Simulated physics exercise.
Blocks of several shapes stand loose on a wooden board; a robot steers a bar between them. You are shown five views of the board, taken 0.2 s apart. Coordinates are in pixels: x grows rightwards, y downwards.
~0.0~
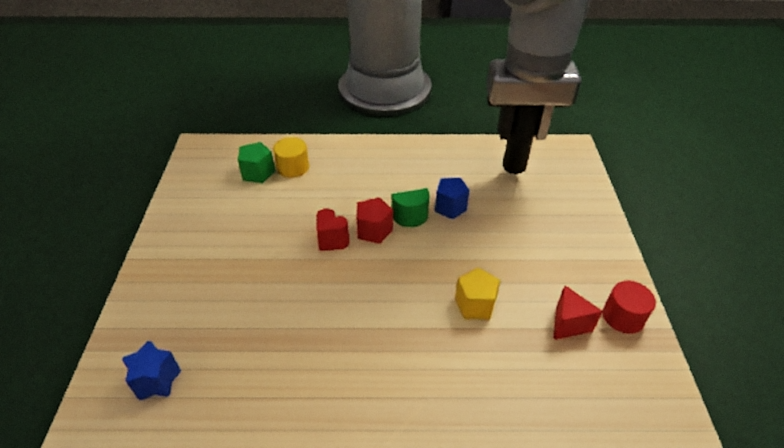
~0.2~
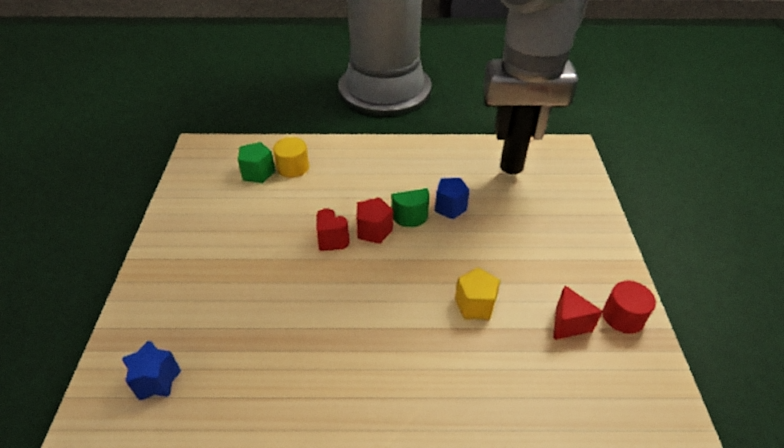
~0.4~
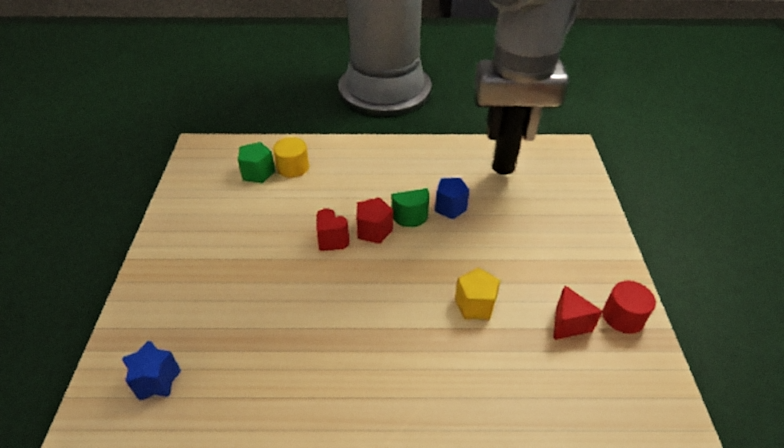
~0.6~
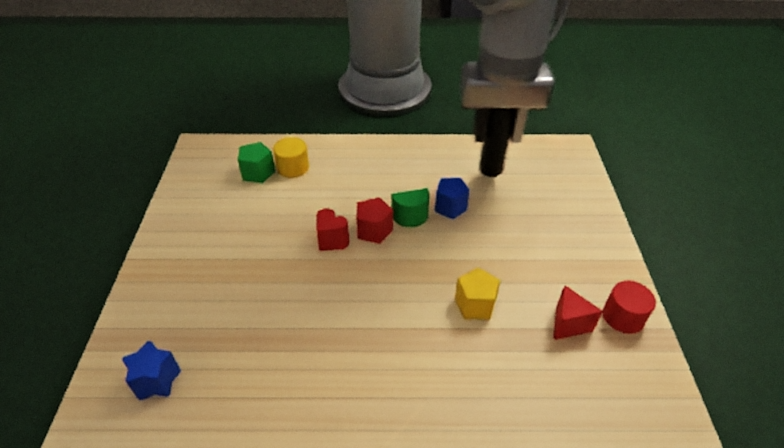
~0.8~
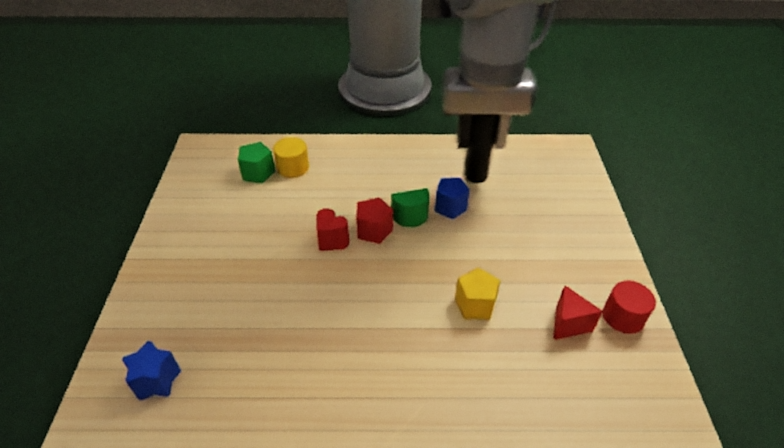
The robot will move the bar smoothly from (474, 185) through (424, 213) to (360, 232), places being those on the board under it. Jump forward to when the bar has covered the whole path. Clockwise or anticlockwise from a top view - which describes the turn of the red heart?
The sense of turning is clockwise.
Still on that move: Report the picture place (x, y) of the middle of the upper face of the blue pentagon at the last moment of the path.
It will likely be found at (431, 214).
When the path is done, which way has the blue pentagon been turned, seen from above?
Twists anticlockwise.
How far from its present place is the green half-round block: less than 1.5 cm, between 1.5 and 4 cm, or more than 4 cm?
Of the three bands, it's over 4 cm.
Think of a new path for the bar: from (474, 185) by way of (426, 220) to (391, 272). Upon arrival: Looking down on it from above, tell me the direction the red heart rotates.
That block twists clockwise.
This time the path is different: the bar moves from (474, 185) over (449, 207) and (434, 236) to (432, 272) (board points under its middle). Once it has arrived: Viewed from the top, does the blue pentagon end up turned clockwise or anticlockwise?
Counterclockwise from above.
On the path given first. One third of the way, bar at (442, 195); green half-round block at (404, 199); blue pentagon at (440, 203), turned 40° anticlockwise.
Two thirds of the way, bar at (404, 211); red heart at (315, 224), turned 45° clockwise; red pentagon at (345, 224), turned 10° anticlockwise; green half-round block at (372, 210); blue pentagon at (431, 214), turned 100° anticlockwise.
At the end, bar at (360, 222); red heart at (289, 232), turned 95° clockwise; red pentagon at (314, 248), turned 40° anticlockwise; green half-round block at (329, 225); blue pentagon at (431, 214), turned 100° anticlockwise.
